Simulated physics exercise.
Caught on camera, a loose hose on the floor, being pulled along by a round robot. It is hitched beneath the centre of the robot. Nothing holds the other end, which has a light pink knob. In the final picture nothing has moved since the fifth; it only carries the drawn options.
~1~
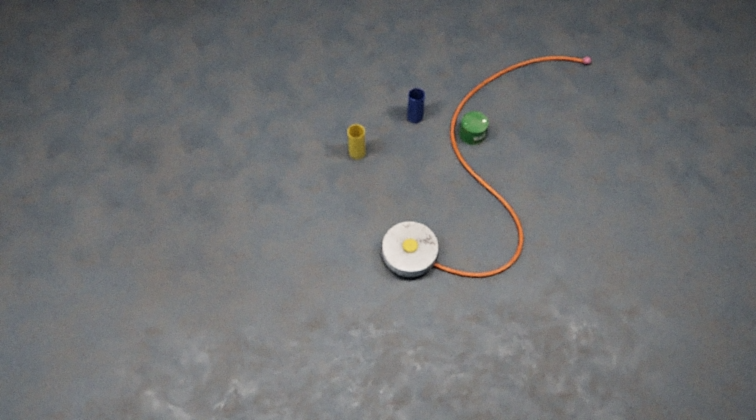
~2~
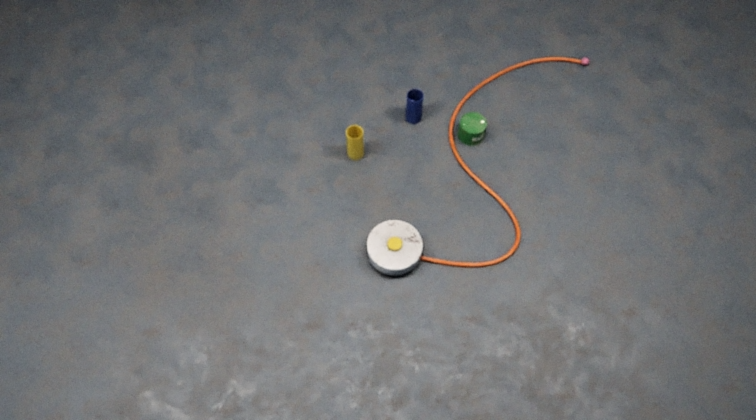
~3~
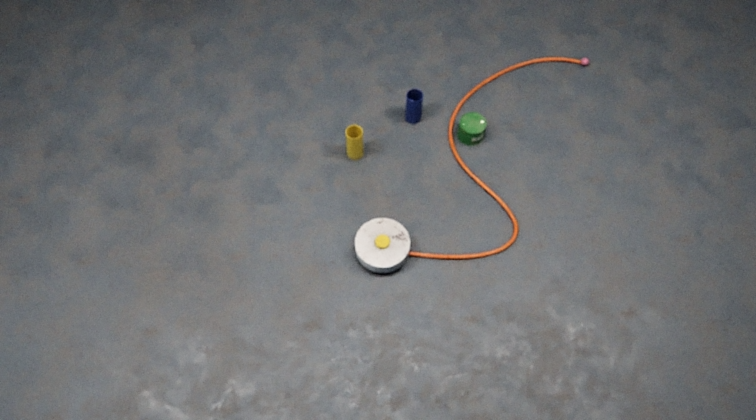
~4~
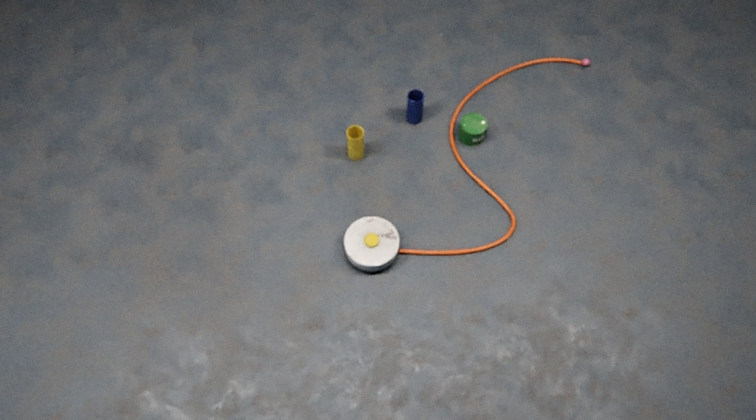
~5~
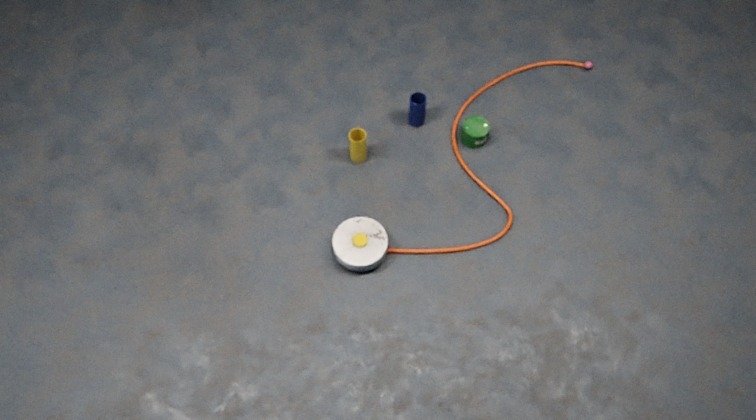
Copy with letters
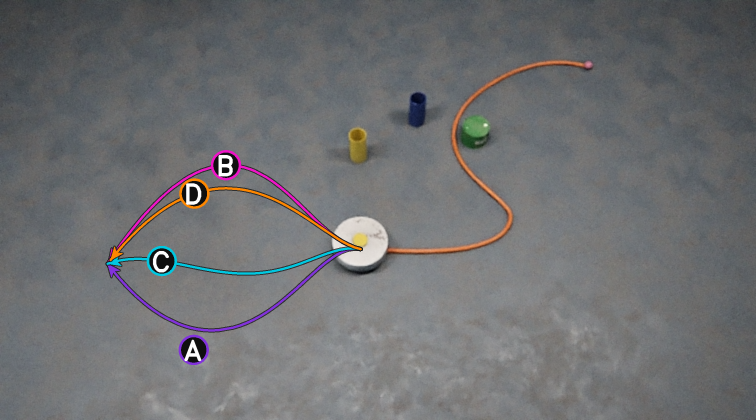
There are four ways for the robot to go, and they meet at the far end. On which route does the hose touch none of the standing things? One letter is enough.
Take C.
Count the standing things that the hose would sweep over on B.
It sweeps two.
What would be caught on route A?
It meets the green tub.
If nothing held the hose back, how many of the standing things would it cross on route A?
In all, one.
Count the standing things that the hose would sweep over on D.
In all, two.
On the marked copy, A from (361, 249) via (233, 328) to (108, 264); B from (361, 249) via (232, 165) to (109, 262); C from (361, 249) via (234, 273) to (108, 264); D from (361, 249) via (239, 189) to (110, 260).
Following C. Soon after the start, robot (265, 268), middle of the hose (459, 160), free end (588, 65).
Later, robot (170, 259), middle of the hose (401, 166), free end (569, 64).
In the end, robot (104, 260), middle of the hose (348, 179), free end (530, 80); nothing has been touched.
As for the rest, A meets the green tub; B meets the blue post and yellow post; D meets the blue post and yellow post.
